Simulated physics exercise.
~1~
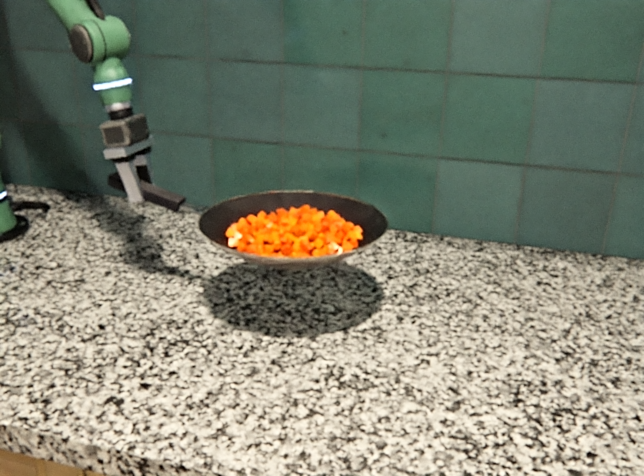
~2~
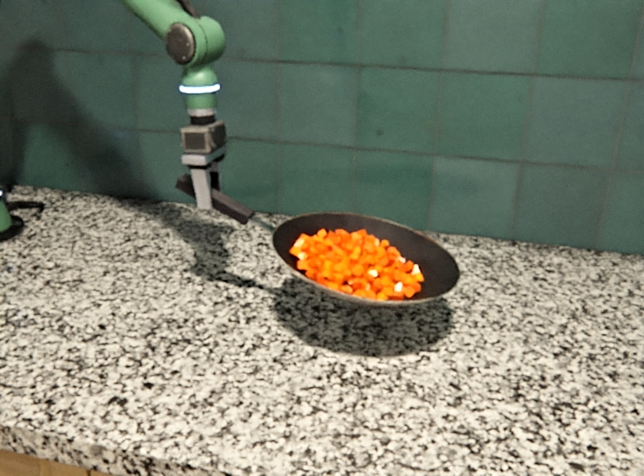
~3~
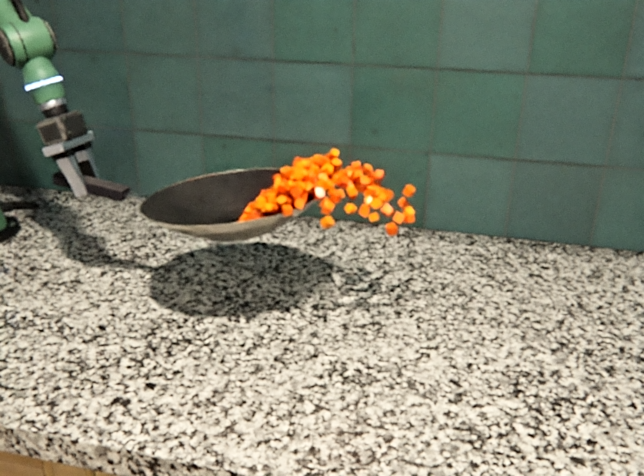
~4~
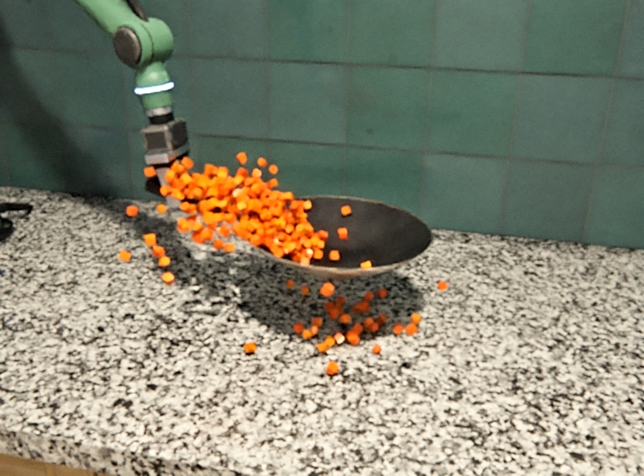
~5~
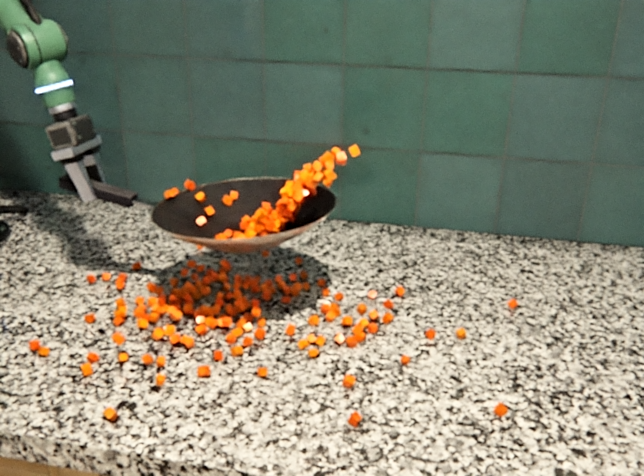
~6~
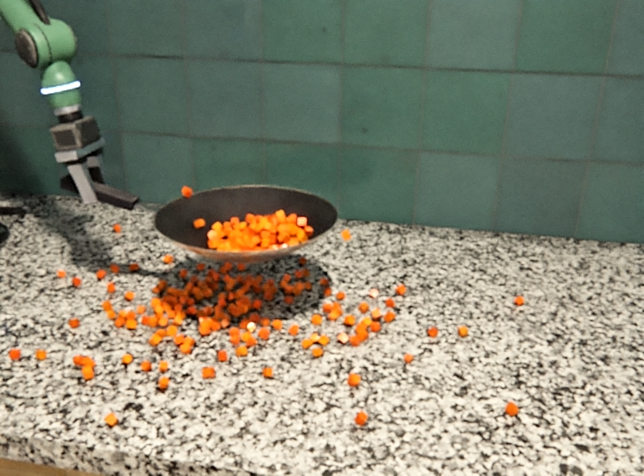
Orange vegetable dice spilling from a dark wok jerked back and forth by a green robot arm, many ending scattered across speckled counter.
